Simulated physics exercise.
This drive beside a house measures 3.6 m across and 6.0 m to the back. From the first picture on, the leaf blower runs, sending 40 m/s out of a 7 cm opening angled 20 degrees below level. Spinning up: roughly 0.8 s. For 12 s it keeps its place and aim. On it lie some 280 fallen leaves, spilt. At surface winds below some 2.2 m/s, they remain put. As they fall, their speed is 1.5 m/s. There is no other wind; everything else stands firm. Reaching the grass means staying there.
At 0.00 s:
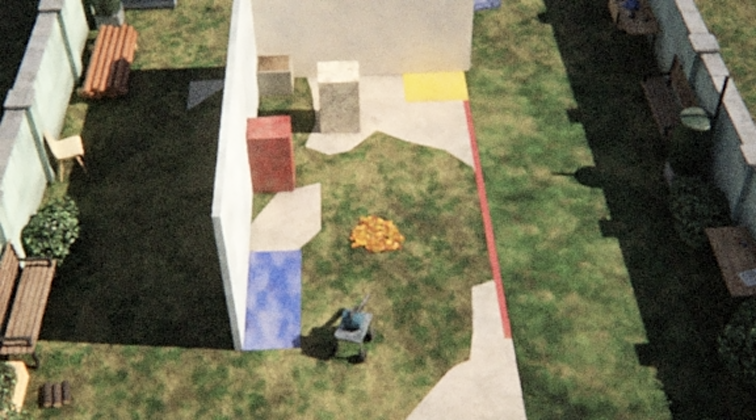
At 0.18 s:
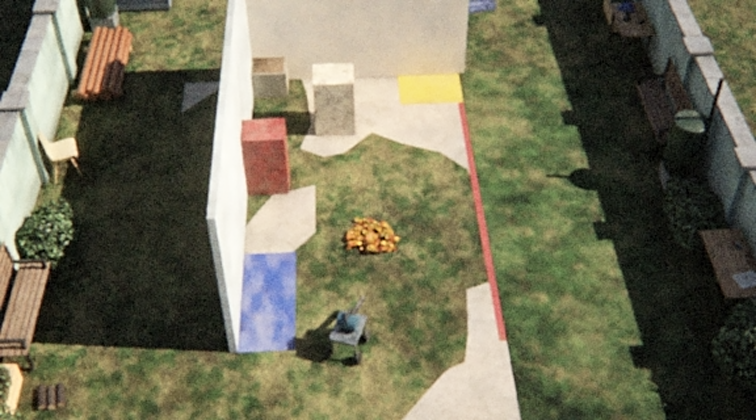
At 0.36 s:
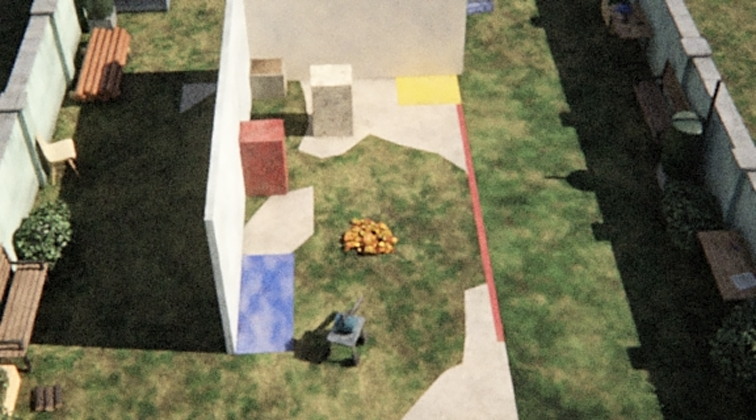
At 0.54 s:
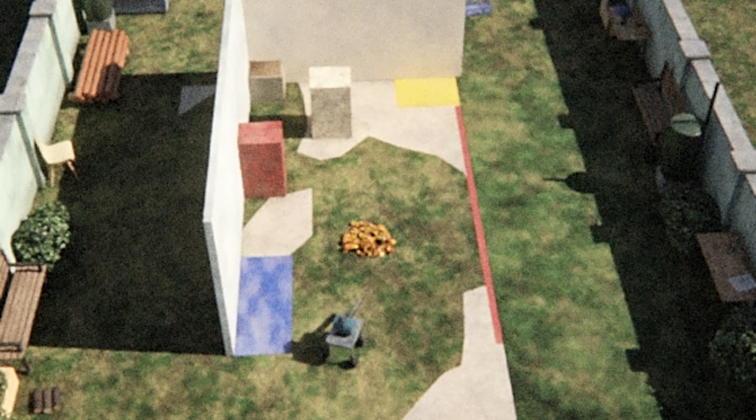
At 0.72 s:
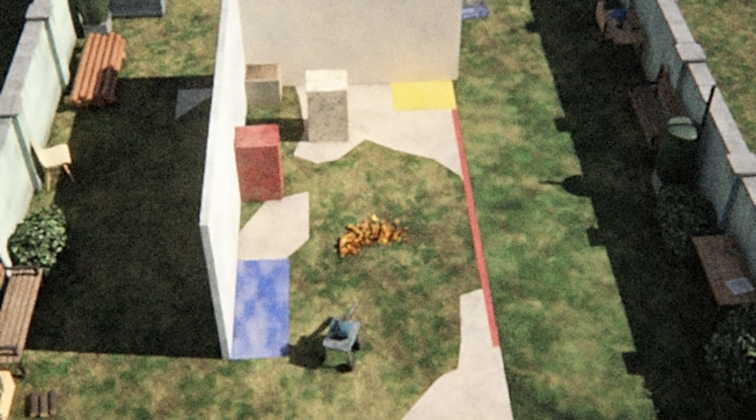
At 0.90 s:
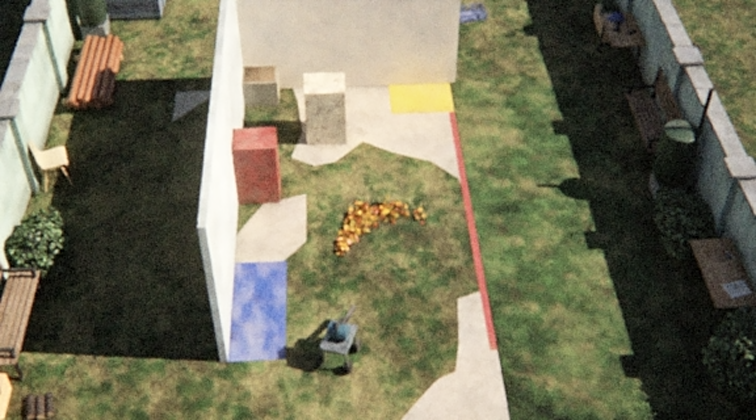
To begin with, a compact pile of orange leaves lies still on a patchy drive between a blue painted bay and a red line, with a small grey machine standing just below. The pile then loosens and stretches toward the upper right, spreading into a curved band away from the machine.
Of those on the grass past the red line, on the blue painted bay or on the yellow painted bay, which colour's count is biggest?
The count is biggest for yellow.
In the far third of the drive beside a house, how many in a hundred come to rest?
Something close to 80 % ends up there.
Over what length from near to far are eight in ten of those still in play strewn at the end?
That comes to close to 1.6 m, I reckon.
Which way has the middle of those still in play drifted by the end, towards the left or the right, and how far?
Towards the right, some 0.4 m.
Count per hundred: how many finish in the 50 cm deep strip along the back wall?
20 %.
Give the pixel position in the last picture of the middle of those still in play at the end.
Around (373, 117).
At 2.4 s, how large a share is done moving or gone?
Estimate: Close to 2 %.
After 2.4 s, 1 % are on the yellow painted bay, 0 % on the blue painted bay and 2 % on the grass past the red line; the middle of those still in play is near (374, 148); 2 % have settled or left.
After 3.8 s, 21 % are on the yellow painted bay, 0 % on the blue painted bay and 6 % on the grass past the red line; the middle of those still in play is near (374, 137); 10 % have settled or left.
After 6.6 s, 25 % are on the yellow painted bay, 0 % on the blue painted bay and 6 % on the grass past the red line; the middle of those still in play is near (373, 124); 23 % have settled or left.
After 12.0 s, at the end, 26 % are on the yellow painted bay, 0 % on the blue painted bay and 6 % on the grass past the red line; the middle of those still in play is near (373, 117).
